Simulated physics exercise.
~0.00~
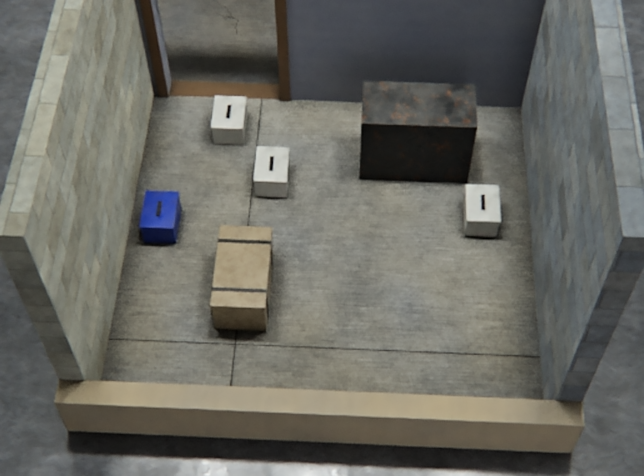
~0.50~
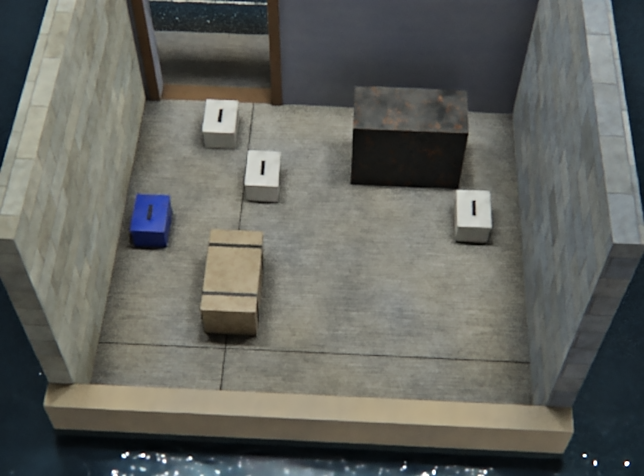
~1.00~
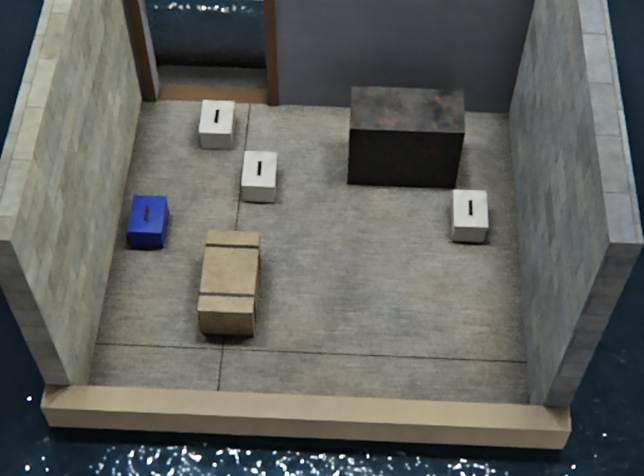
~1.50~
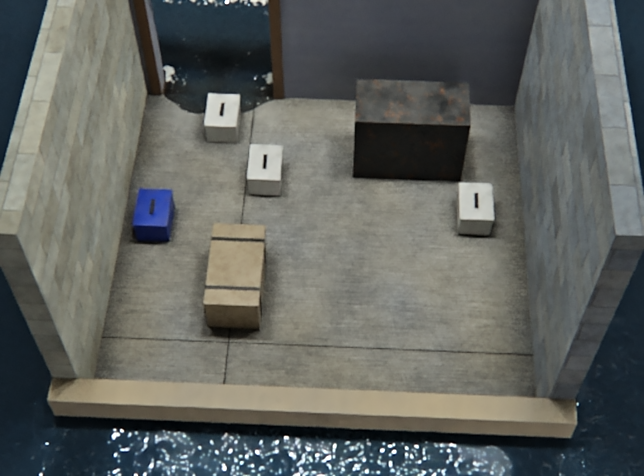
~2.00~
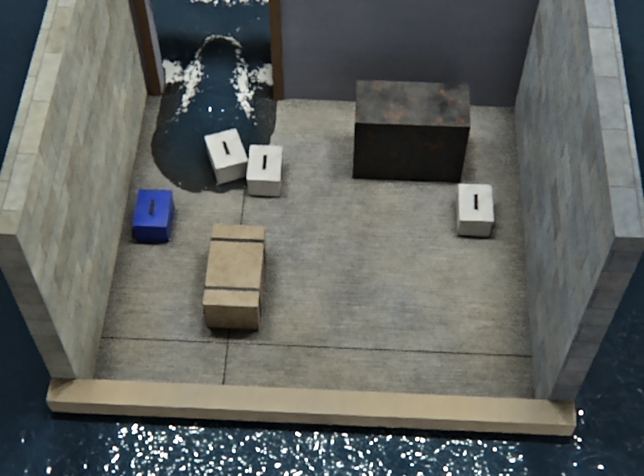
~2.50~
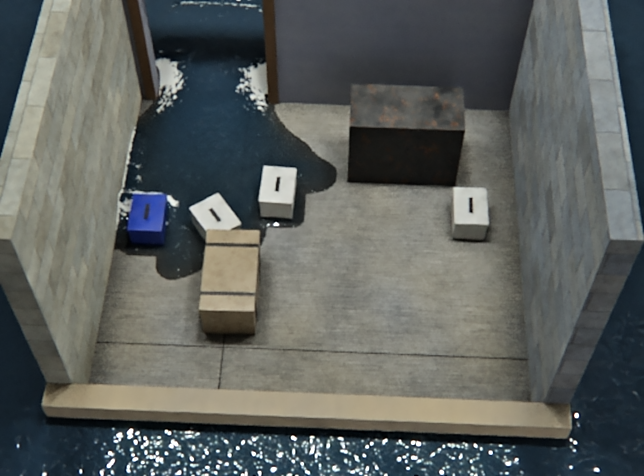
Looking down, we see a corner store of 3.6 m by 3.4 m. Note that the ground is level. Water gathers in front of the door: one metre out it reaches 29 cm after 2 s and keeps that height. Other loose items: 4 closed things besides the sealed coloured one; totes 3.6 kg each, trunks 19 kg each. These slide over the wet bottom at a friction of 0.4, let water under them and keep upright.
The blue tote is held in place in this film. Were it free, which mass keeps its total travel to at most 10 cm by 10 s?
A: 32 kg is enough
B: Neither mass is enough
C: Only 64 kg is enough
C, only 64 kg is enough.
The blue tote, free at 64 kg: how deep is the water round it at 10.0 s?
About 22 cm.
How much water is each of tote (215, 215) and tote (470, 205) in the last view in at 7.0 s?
I'd estimate 12 cm for the first and 6 cm for the second.
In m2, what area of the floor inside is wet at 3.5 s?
Roughly 8.0 m2 of it is wet.
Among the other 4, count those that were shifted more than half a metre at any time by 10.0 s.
That adds up to 4.
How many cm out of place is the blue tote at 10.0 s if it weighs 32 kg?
About 80 cm.
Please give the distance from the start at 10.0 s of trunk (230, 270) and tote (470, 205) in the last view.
Net displacement, in order: 200 cm; 100 cm.
After 3.5 s the blue tote would be 30 cm from its start with 32 kg and 0 cm from its start with 64 kg; 13 cm of water round it then.
After 4.5 s the blue tote would be 48 cm from its start with 32 kg and 0 cm from its start with 64 kg; 10 cm of water round it then.
After 7.0 s the blue tote would be 58 cm from its start with 32 kg and 0 cm from its start with 64 kg; 11 cm of water round it then.
After 10.0 s the blue tote would be 78 cm from its start with 32 kg and 0 cm from its start with 64 kg; 22 cm of water round it then.
